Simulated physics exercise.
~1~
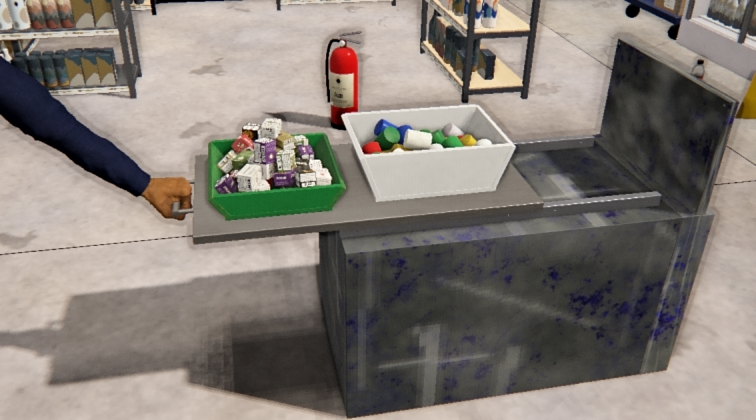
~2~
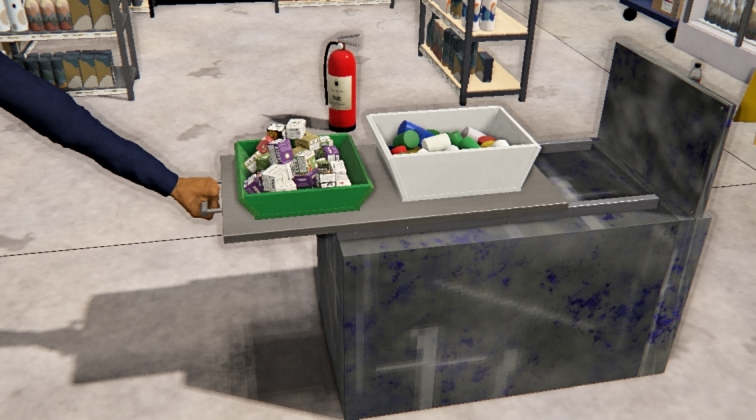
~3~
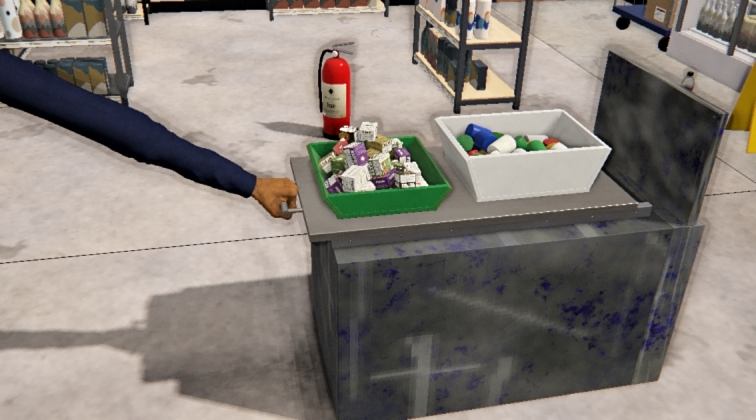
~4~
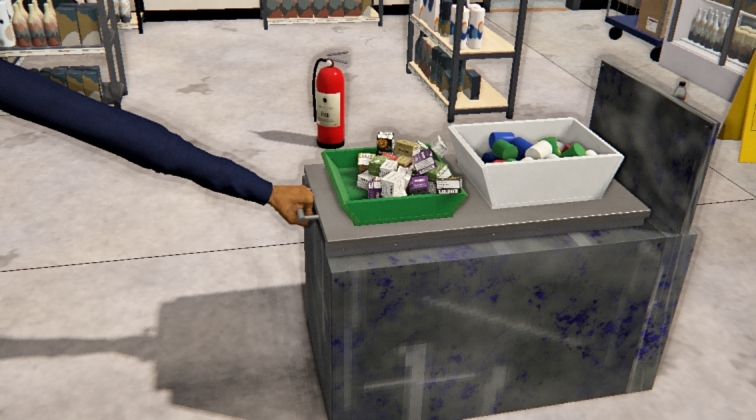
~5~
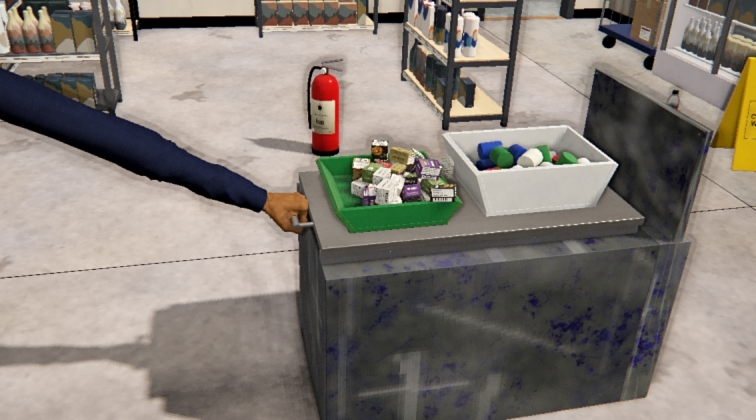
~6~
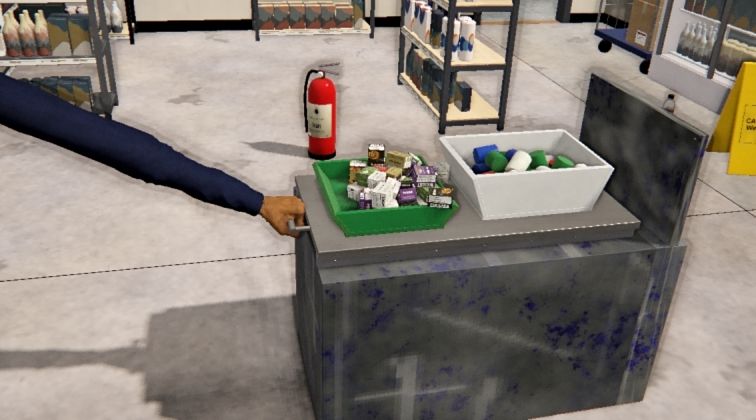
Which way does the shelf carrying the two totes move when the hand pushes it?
The shelf moves to the right, toward the upright back panel.
